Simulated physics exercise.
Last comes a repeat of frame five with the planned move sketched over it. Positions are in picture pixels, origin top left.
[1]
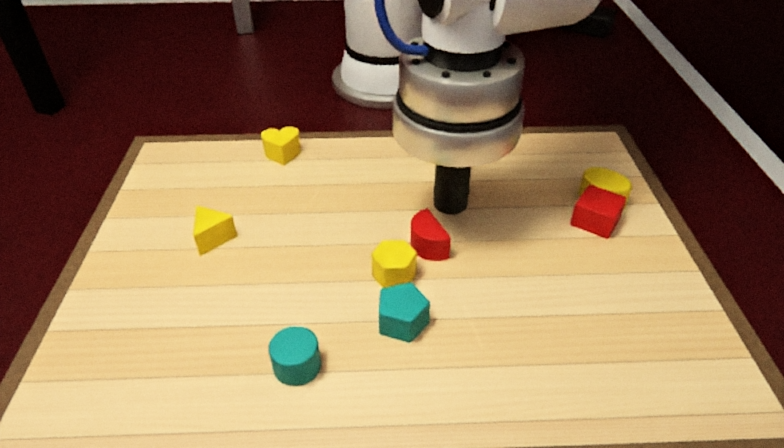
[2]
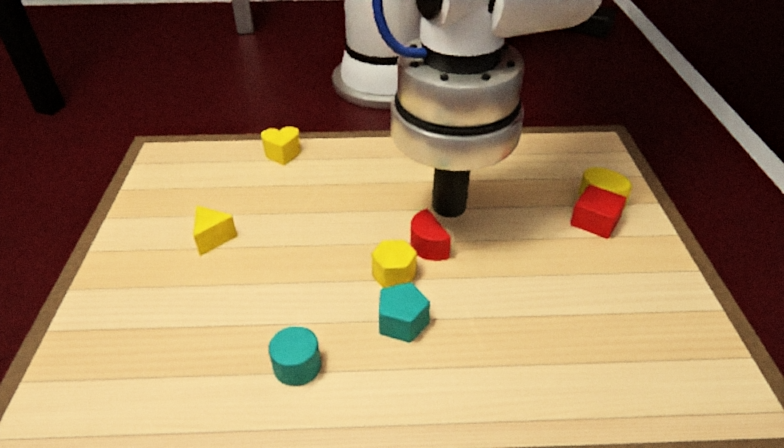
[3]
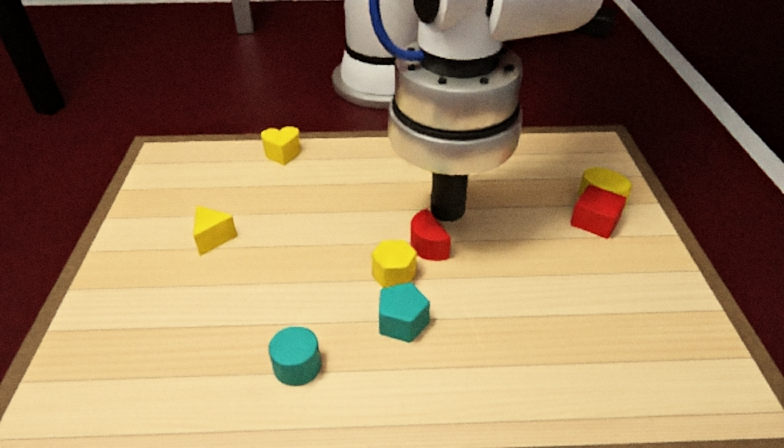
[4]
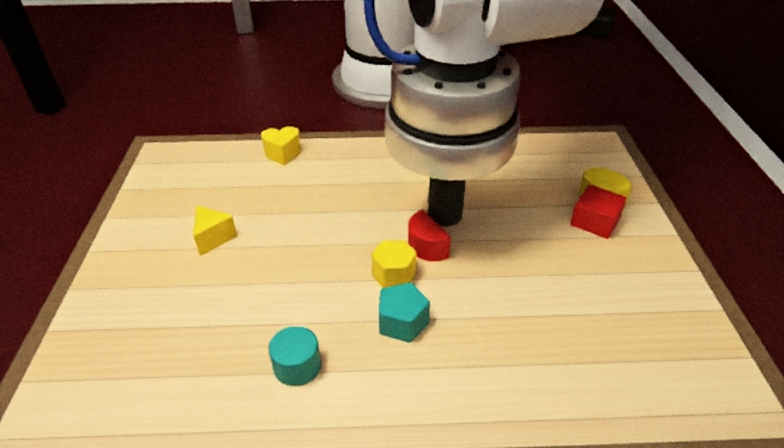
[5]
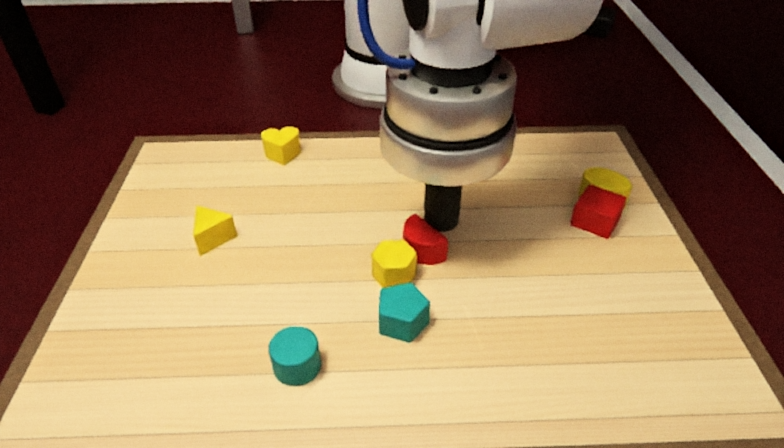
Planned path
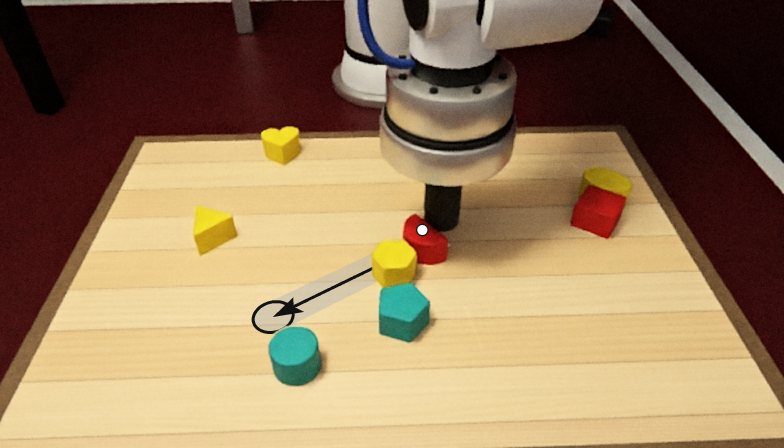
In the video, a robot arm with a dark peg moves slightly forward and left over a wooden board of colored blocks, then nudges the red D-shaped block a short way left, while the other blocks stay still.
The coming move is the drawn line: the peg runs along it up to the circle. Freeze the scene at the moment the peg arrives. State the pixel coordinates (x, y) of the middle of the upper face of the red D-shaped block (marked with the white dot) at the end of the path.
I expect it at (288, 316).
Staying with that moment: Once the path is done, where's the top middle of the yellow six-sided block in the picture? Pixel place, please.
I think it will end close to (336, 323).
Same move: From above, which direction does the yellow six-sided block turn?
Looking from above, the answer is counterclockwise.
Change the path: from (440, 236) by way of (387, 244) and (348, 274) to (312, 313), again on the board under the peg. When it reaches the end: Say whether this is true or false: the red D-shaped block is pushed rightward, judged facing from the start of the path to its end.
False.
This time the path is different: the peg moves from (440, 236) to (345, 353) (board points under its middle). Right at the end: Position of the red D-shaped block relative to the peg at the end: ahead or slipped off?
It lies beside or behind the peg.
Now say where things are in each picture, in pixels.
In the first frame, peg's lower end (450, 205); turquoise round block (293, 344); yellow six-sided block (394, 253); turquoise pentagonal block (402, 300); red D-shaped block (428, 225).
In the second frame, peg (449, 208); blocks still.
In the third frame, peg (447, 212); blocks still.
In the fourth frame, peg (445, 216); red D-shaped block (427, 226).
In the fifth frame, peg (441, 221); turquoise round block (293, 344); yellow six-sided block (394, 253); turquoise pentagonal block (402, 300); red D-shaped block (422, 230).
Drawn move, from (440, 236) directly to (273, 317); the dot is on the red D-shaped block.
On the path given first. One third of the way, peg (389, 246); yellow six-sided block (358, 285), turned 45° anticlockwise; turquoise pentagonal block (402, 303), turned 15° anticlockwise; red D-shaped block (370, 257), turned 15° anticlockwise.
Two thirds of the way, peg (333, 273); yellow six-sided block (336, 320), turned 90° anticlockwise; turquoise pentagonal block (402, 303), turned 15° anticlockwise; red D-shaped block (318, 291), turned 55° anticlockwise.
At the end, peg (270, 302); turquoise round block (291, 352); yellow six-sided block (336, 323), turned 100° anticlockwise; turquoise pentagonal block (402, 303), turned 15° anticlockwise; red D-shaped block (288, 316), turned 85° anticlockwise.
